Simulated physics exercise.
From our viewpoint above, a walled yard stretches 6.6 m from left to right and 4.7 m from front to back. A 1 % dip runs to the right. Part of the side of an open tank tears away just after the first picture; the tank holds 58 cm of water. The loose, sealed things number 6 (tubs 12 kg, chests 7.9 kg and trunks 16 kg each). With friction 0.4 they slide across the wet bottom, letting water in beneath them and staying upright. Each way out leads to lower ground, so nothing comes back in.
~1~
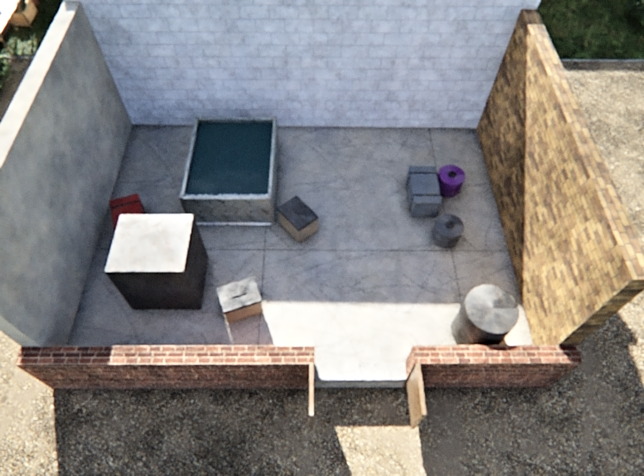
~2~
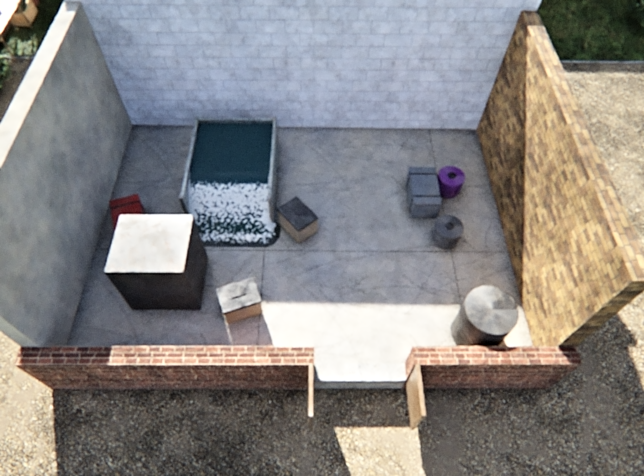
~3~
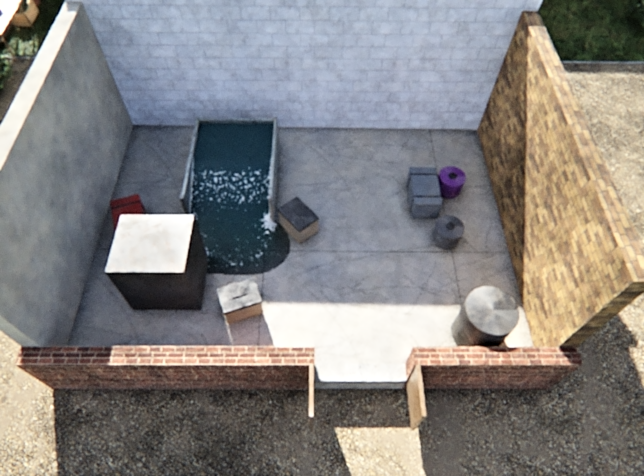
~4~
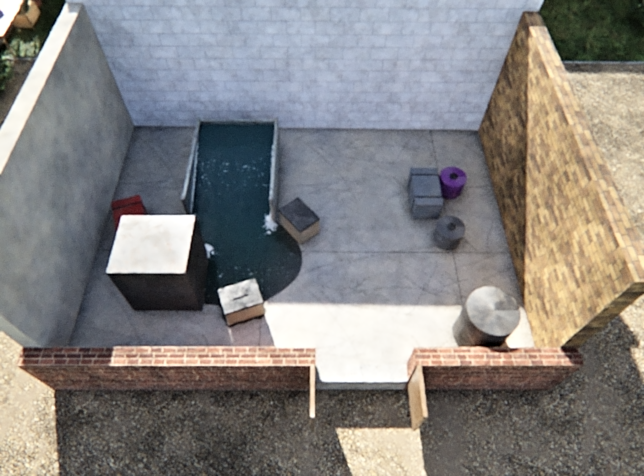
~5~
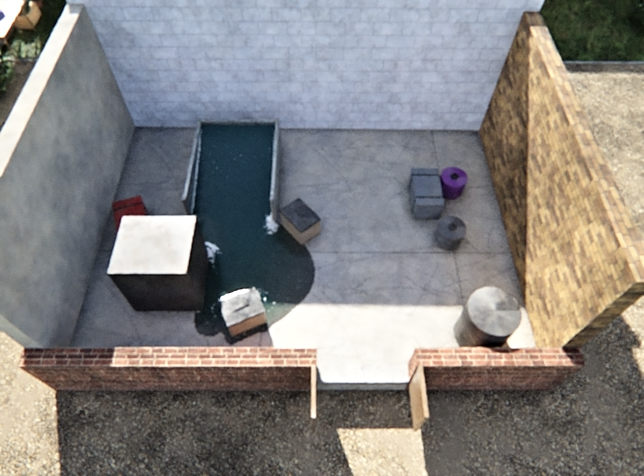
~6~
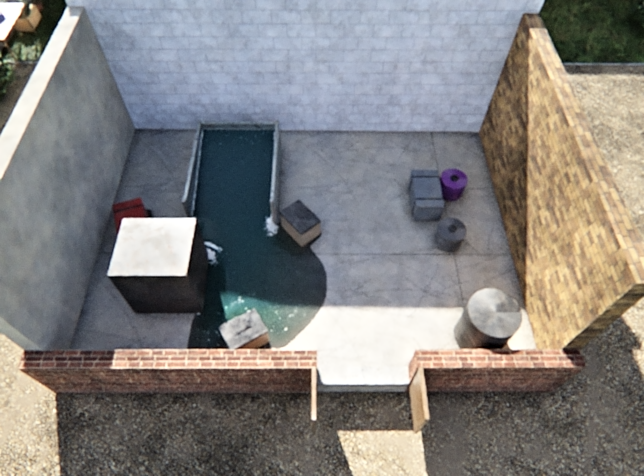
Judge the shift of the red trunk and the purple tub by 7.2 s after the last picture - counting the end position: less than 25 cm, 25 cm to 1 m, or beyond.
Outcome: The red trunk strays a long way; the purple tub lingers near its start.
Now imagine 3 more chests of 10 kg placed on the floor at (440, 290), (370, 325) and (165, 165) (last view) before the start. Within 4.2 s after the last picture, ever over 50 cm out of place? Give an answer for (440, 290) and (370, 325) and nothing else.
Order kept: Exceeds it, exceeds it.
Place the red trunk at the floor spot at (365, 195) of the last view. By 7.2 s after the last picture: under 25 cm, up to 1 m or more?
I'd say it does not really move.
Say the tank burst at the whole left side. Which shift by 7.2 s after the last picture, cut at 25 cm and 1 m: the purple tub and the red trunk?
With that failure, the purple tub keeps its spot, and the red trunk covers a big distance.
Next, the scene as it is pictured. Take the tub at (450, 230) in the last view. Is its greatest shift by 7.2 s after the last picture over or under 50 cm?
Lab note: Result beyond threshold.
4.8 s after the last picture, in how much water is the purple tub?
2 cm, roughly.
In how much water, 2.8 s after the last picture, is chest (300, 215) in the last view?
I'd say some 1 cm.
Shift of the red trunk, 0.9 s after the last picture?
By then it has shifted roughly 50 cm.
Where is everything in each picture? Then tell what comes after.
In the first picture, the red trunk at (127, 216), on the bottom; the purple tub at (452, 175) rests on the ground; water covers 2.2 m2; 0 of 6 have shifted.
In the second picture, the red trunk at (127, 216), on the bottom; the purple tub at (452, 176), on the bottom; 2.9 m2 under water; 0 of 6 have shifted.
In the third picture, the red trunk at (128, 216), on the bottom; the purple tub at (452, 176), on the bottom; water covers 3.7 m2; 0 of 6 have shifted.
In the fourth picture, the red trunk at (129, 217), on the bottom; the purple tub at (453, 177) rests on the ground; 4.5 m2 under water; 0 of 6 have shifted.
In the fifth picture, the red trunk at (130, 218), on the bottom; the purple tub at (454, 177) rests on the ground; 5.2 m2 under water; 1 of 6 have shifted.
In the sixth picture, the red trunk at (130, 220), on the bottom; the purple tub at (454, 178) rests on the ground; 6.2 m2 under water; 1 of 6 have shifted.
Then, 0.9 s after the last picture the red trunk is near (115, 198), 0.5 m from its start, aground; the purple tub is near (454, 178), 0.0 m from its start, aground; 0 of 6 are out; 1 afloat.
Then, 2.8 s after the last picture the red trunk is near (169, 144), 1.7 m from its start, aground; the purple tub is near (454, 178), 0.0 m from its start, aground; 1 of 6 are out; 0 afloat.
Then, 4.8 s after the last picture the red trunk is near (186, 139), 1.9 m from its start, afloat; the purple tub is near (454, 178), 0.0 m from its start, aground; 1 of 6 are out; 1 afloat.
Then, 7.2 s after the last picture the red trunk is near (188, 126), 2.2 m from its start, afloat; the purple tub is near (454, 178), 0.0 m from its start, aground; 1 of 6 are out; 1 afloat.
